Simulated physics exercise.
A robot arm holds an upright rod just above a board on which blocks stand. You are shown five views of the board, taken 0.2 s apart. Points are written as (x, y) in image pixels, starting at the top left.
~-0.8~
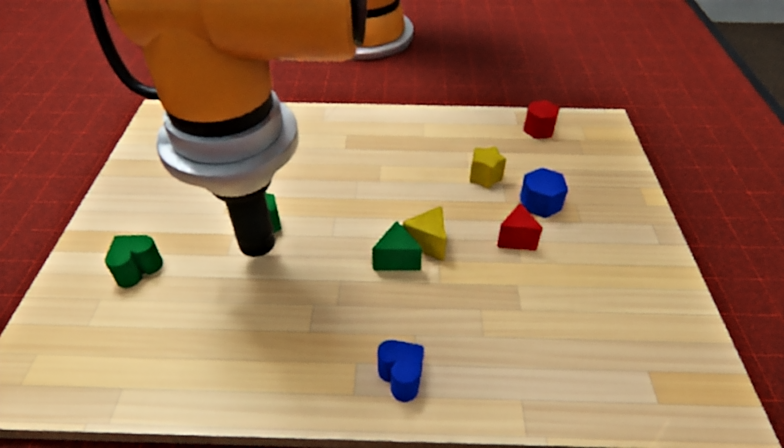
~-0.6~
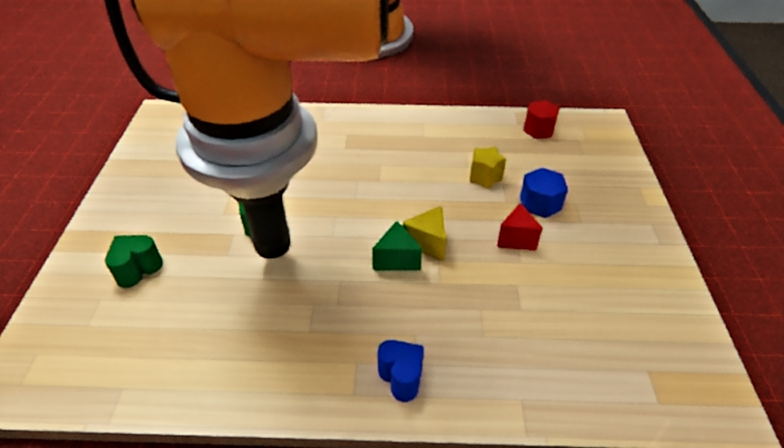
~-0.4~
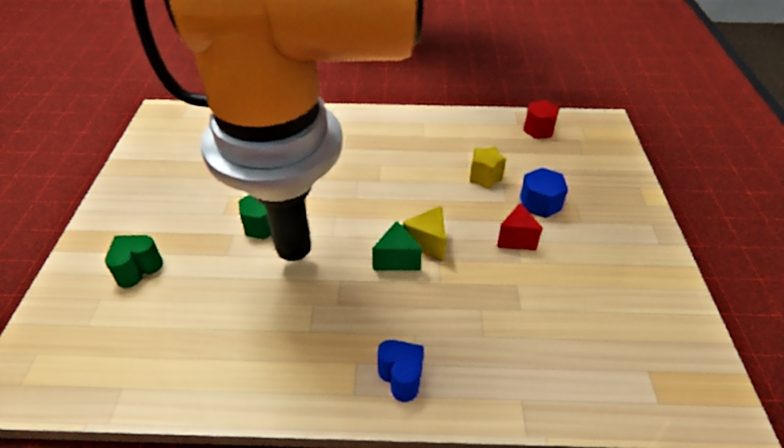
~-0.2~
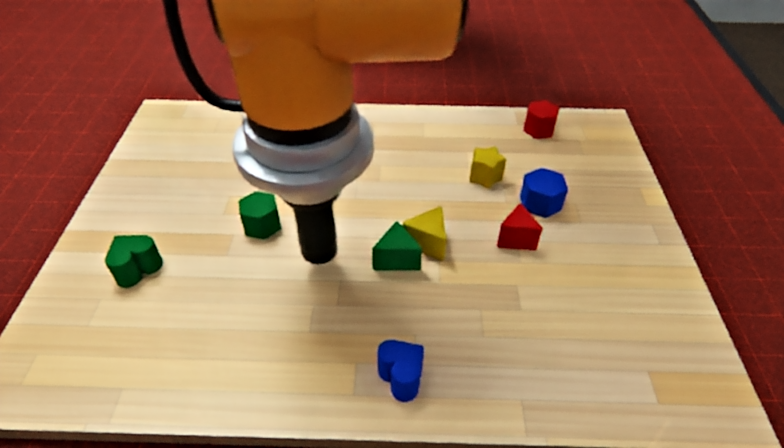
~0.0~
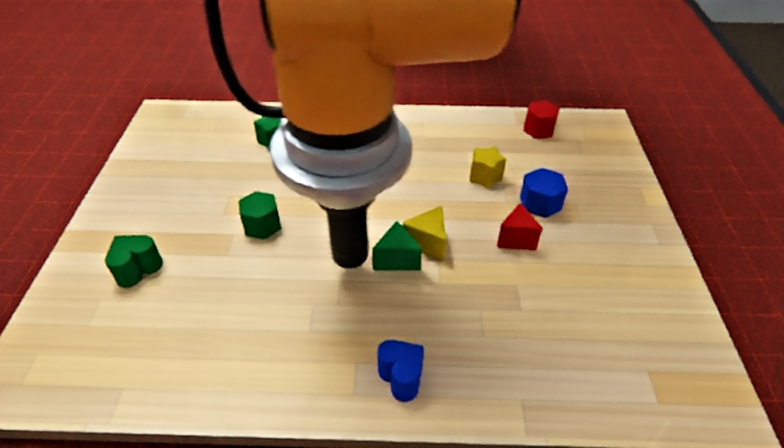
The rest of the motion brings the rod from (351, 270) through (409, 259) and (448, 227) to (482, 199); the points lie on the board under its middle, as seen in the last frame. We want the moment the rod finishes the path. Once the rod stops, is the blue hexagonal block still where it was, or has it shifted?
The answer is that it remains undisturbed.
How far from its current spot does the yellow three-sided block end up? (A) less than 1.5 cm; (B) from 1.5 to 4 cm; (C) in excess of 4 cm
Choice C: In excess of 4 cm.
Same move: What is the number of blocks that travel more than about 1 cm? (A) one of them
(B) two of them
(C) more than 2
My answer is option C.
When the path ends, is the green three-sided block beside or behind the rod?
In short: Yes.
One third of the way, rod (411, 244); green three-sided block (444, 232), turned 45° anticlockwise; yellow three-sided block (444, 211), turned 15° anticlockwise.
Two thirds of the way, rod (450, 213); green three-sided block (480, 216); yellow three-sided block (466, 187).
At the end, rod (485, 185); green three-sided block (486, 214), turned 25° clockwise; yellow three-sided block (499, 161); yellow star (502, 140), turned 40° anticlockwise; blue hexagonal block not moved.
